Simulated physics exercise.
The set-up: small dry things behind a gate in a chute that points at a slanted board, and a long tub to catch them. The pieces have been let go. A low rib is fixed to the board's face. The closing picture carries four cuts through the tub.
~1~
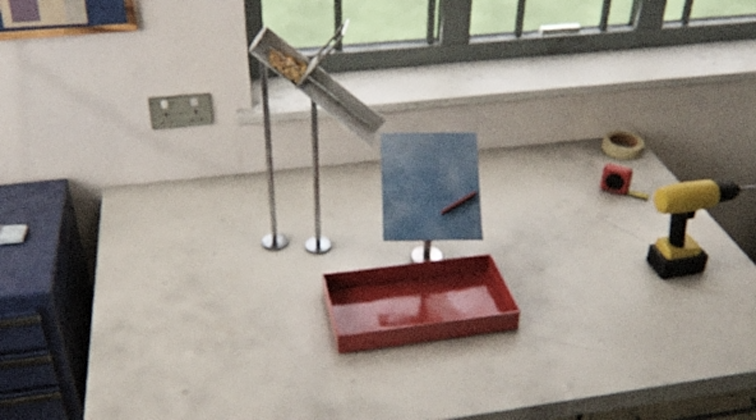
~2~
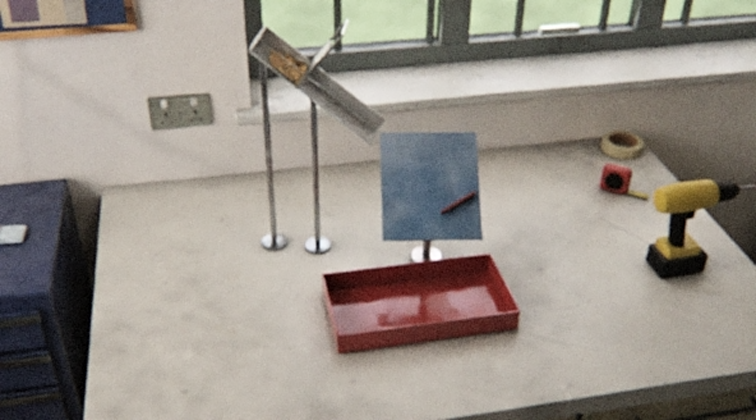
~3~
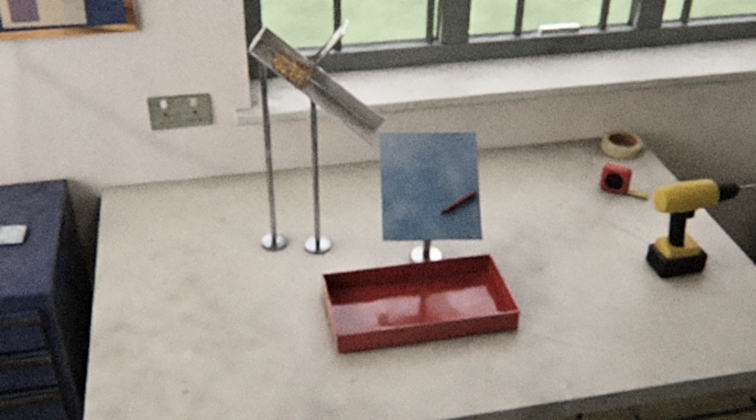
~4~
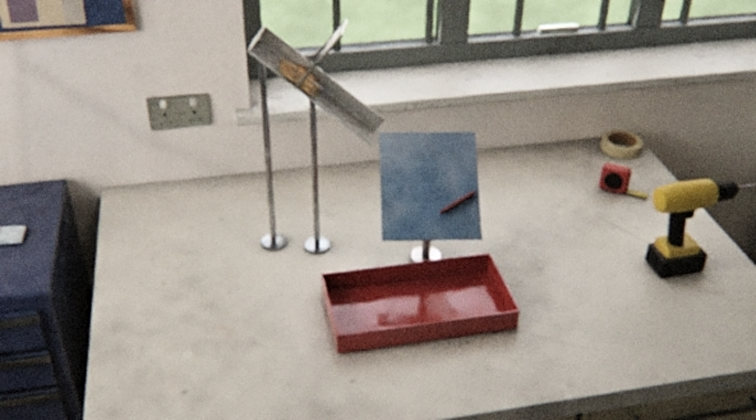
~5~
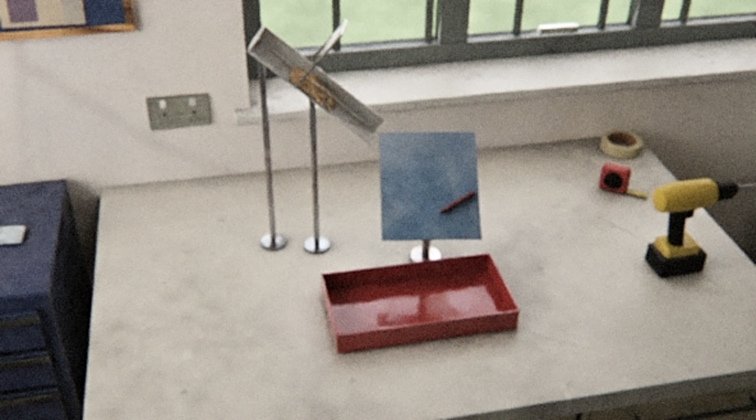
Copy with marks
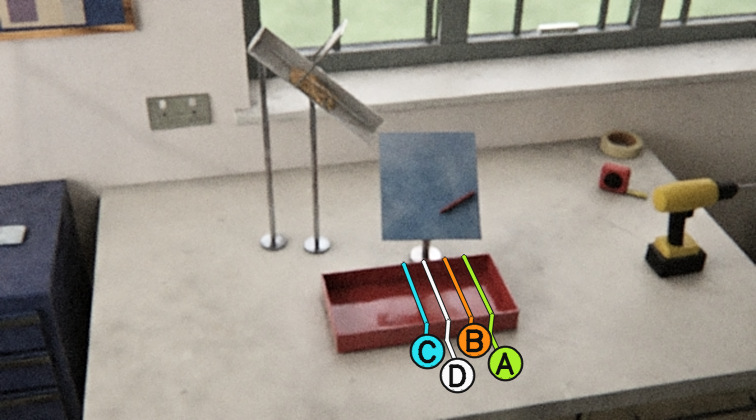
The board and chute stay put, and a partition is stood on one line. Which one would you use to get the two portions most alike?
D is best.
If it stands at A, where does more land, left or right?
The left side.
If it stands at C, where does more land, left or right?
More lands on the right.
On the marked copy, line A crosses the front rim at (491, 314); line B crosses the front rim at (471, 317); line C crosses the front rim at (426, 323); line D crosses the front rim at (448, 320).
For line A, of what is caught, nearly all on the left of the divider, a stray few on the right.
For line B, of what is caught, most on the left of the divider, a small part on the right.
For line C, of what is caught, a small part on the left of the divider, nearly all on the right.
For line D, of what is caught, about a third on the left of the divider, about two thirds on the right.
